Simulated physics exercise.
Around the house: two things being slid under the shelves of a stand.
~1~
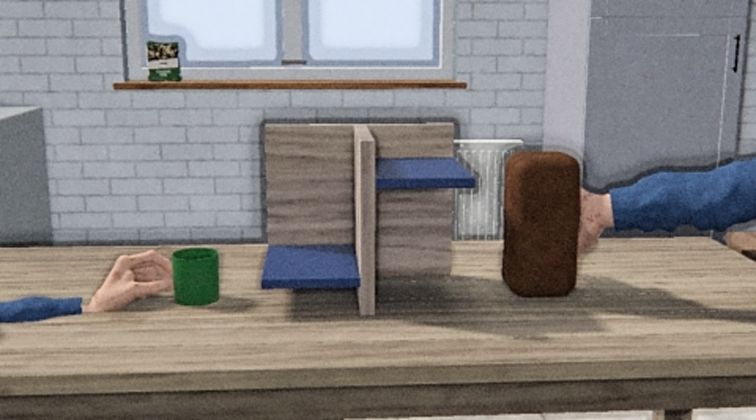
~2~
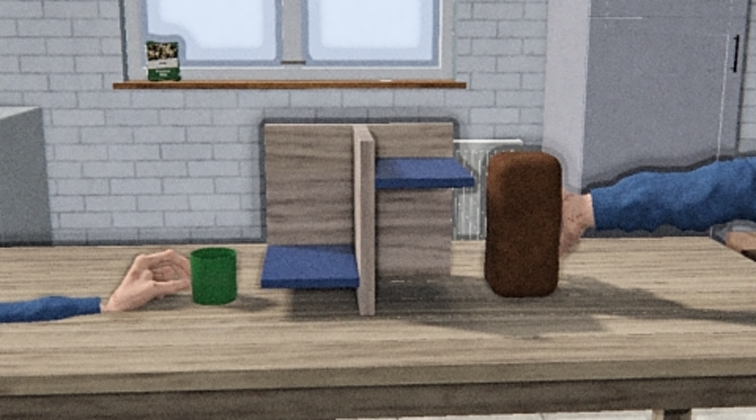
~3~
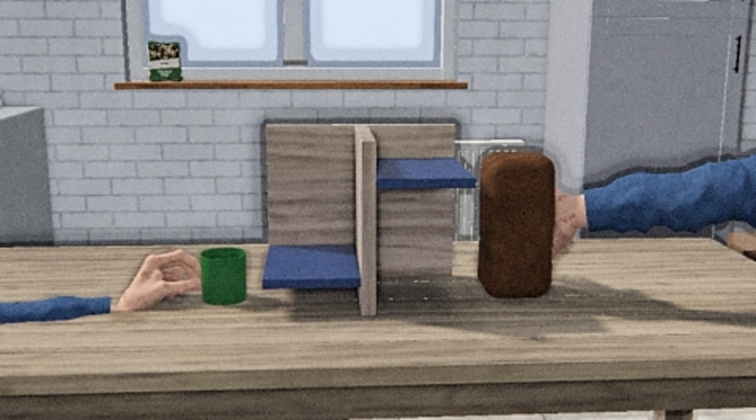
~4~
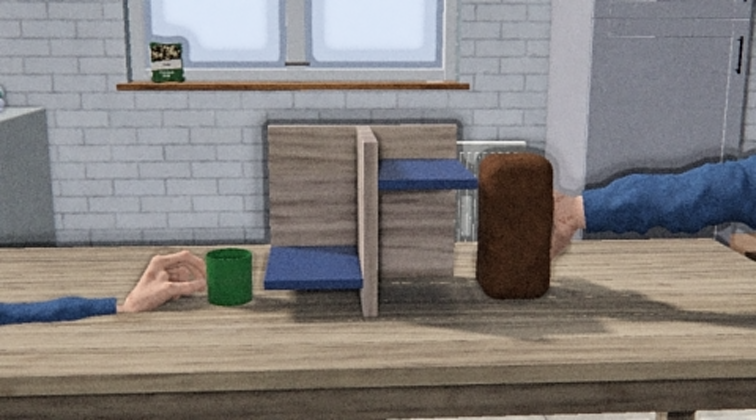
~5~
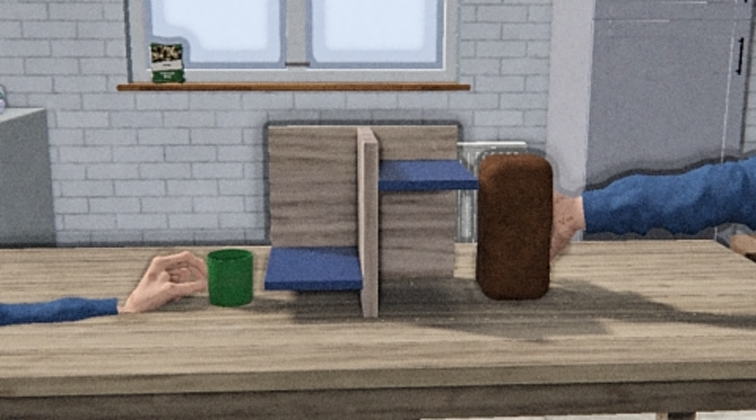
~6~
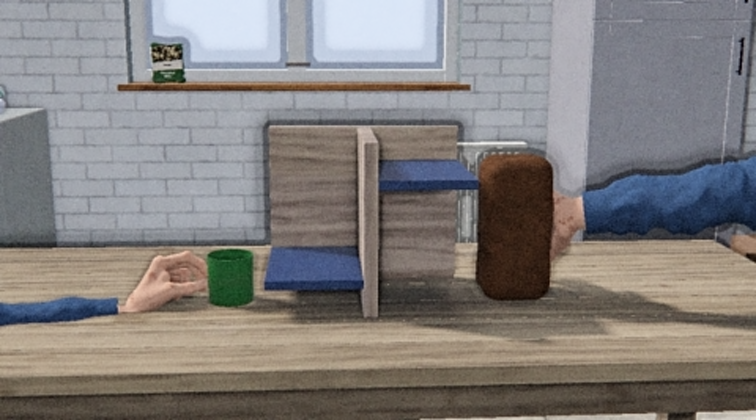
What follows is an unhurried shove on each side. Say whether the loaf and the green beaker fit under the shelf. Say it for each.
As it turns out, the loaf is too tall; the green beaker is too tall.
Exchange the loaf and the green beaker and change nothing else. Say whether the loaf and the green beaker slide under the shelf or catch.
The loaf stops at the shelf, the green beaker clears the shelf.
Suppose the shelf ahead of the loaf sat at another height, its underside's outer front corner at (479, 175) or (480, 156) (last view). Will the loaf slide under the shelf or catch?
In turn it is stopped; gets in.
Then, 0.22 s after the last picture, loaf sliding up to the opening near (505, 227); green beaker sliding up to the opening near (240, 278).
Then, 0.94 s after the last picture, loaf stopped at the opening near (501, 227); green beaker stopped at the opening near (245, 277).
At rest, the loaf stops at the shelf, near (501, 227); the green beaker stops at the shelf, near (245, 277).
